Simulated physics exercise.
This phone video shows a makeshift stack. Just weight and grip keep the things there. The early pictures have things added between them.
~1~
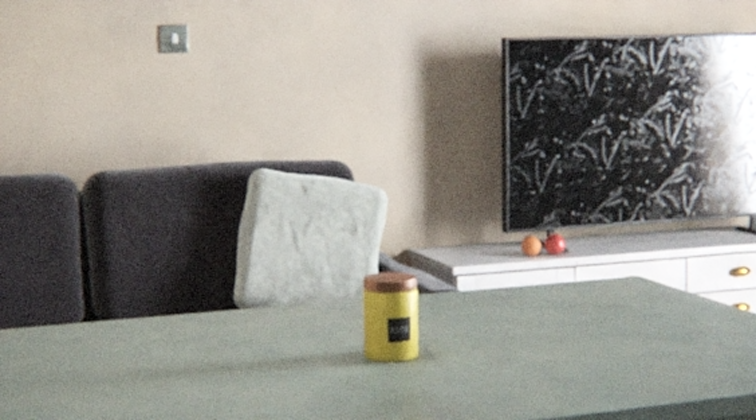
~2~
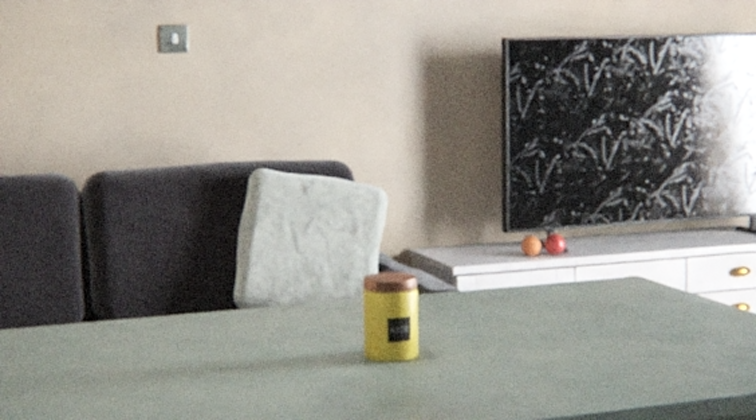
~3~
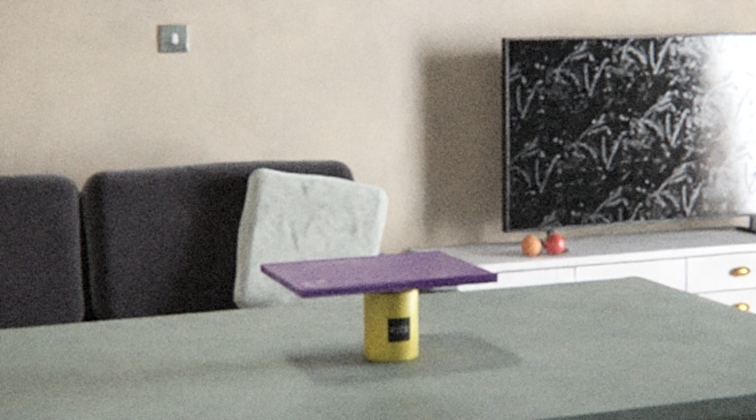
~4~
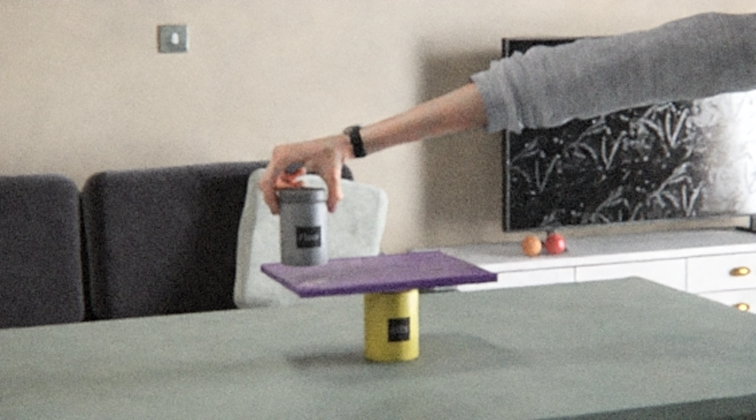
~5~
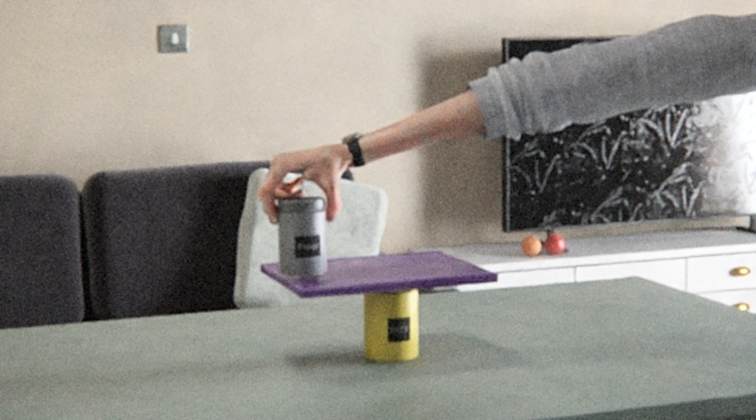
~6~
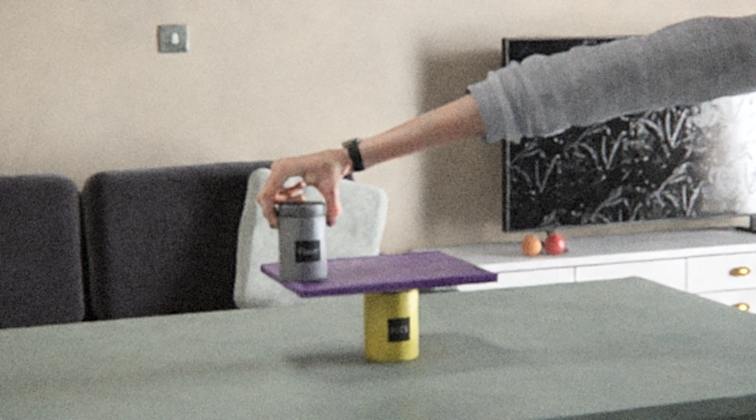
The clip opens on a yellow jar with a copper-coloured top standing alone on a green table, and then a flat purple lid rests across it. An arm in a grey sleeve reaches in from the right and lowers a grey jar onto the lid's left side, keeping hold of it.
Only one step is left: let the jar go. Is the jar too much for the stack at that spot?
Yes. Most likely something will tip or drop.
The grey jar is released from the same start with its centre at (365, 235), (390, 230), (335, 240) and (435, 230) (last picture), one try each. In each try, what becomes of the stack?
The first time it stays standing, the second time it stays standing, the third time it collapses, and the fourth time it stays standing.
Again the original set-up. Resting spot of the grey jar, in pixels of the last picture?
It ends up close to (224, 358).
Then, 0.30 s on from there, grey jar now fallen; purple lid turned 44° from how it was put.
Then, 0.40 s on from there, purple lid turned 60° from how it was put.
Then, 0.60 s on from there, purple lid turned 40° from how it was put.
In the end, fallen, grey jar and purple lid; yellow jar unmoved. At the end, from the last picture's camera, grey jar near (224, 358). The stack loses its balance.
